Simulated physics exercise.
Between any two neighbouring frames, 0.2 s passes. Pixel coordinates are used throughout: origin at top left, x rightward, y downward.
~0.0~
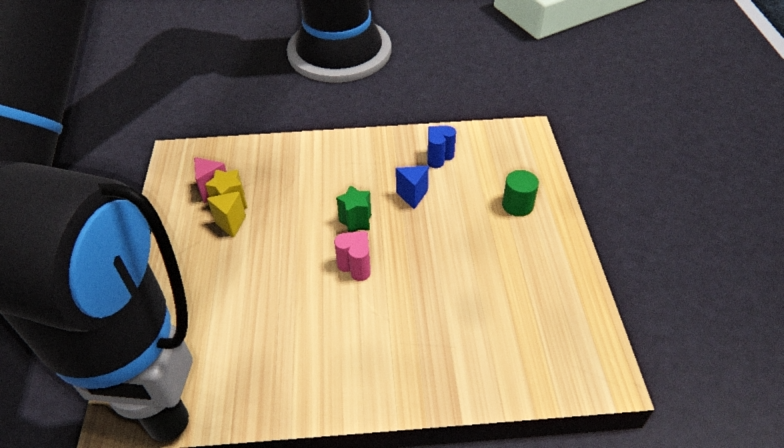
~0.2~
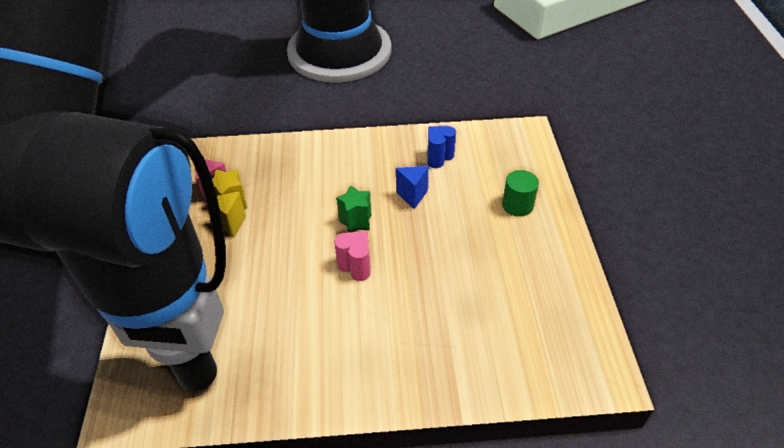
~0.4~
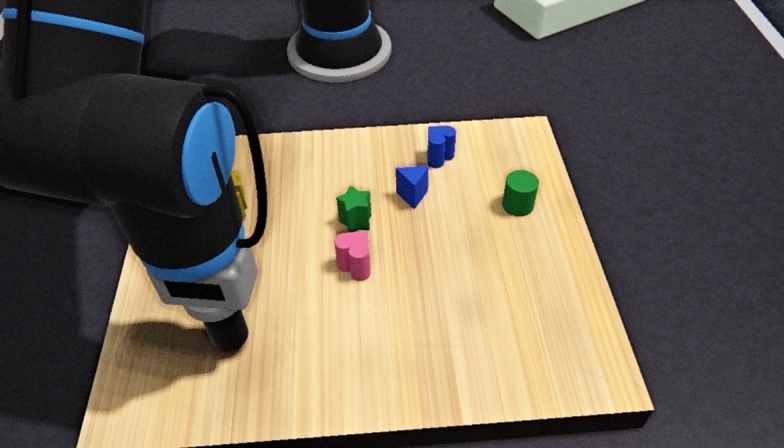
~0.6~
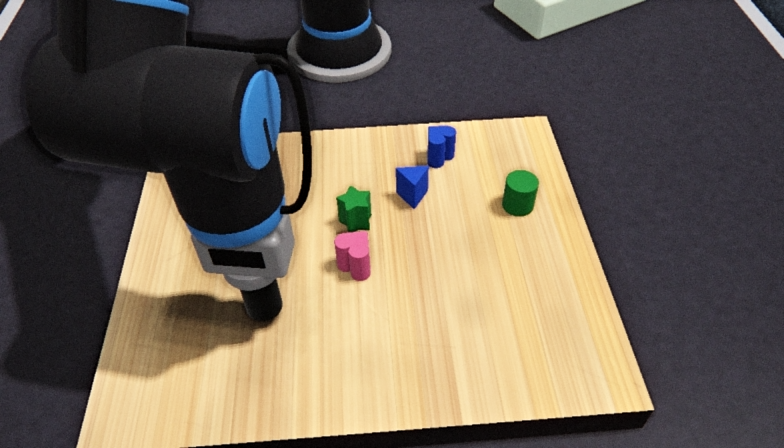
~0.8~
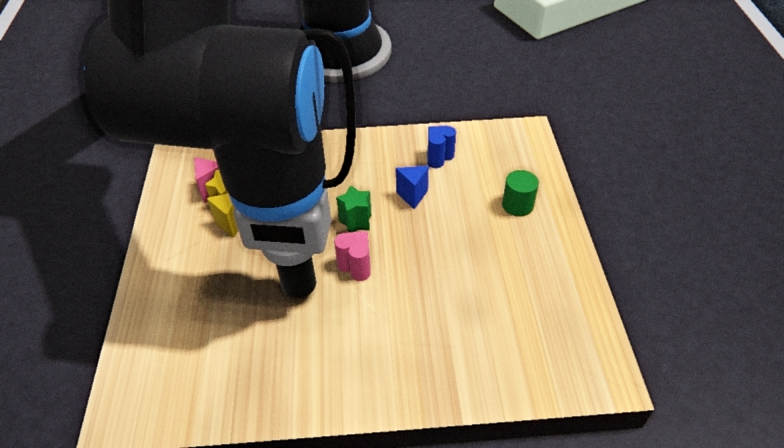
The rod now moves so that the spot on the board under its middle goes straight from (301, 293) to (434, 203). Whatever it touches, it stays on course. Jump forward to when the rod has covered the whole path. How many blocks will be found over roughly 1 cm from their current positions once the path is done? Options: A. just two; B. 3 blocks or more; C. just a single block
A - just two.
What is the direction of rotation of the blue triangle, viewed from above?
Counterclockwise rotation.
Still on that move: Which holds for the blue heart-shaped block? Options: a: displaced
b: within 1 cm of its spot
Option b.
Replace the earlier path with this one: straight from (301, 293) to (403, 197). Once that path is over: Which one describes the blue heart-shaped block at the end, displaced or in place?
Here the blue heart-shaped block stays on its spot.
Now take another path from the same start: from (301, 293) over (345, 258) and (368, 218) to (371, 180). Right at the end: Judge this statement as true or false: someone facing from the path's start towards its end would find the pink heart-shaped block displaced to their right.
The claim holds.
The first path, step by step. One third of the way, rod (349, 252); pink heart-shaped block (377, 234), turned 45° clockwise.
Two thirds of the way, rod (394, 221); pink heart-shaped block (410, 225), turned 105° clockwise.
At the end, rod (435, 194); pink heart-shaped block (410, 225), turned 105° clockwise; green star-shaped block unmoved; blue triangle (421, 163), turned 75° anticlockwise; blue heart-shaped block unmoved.
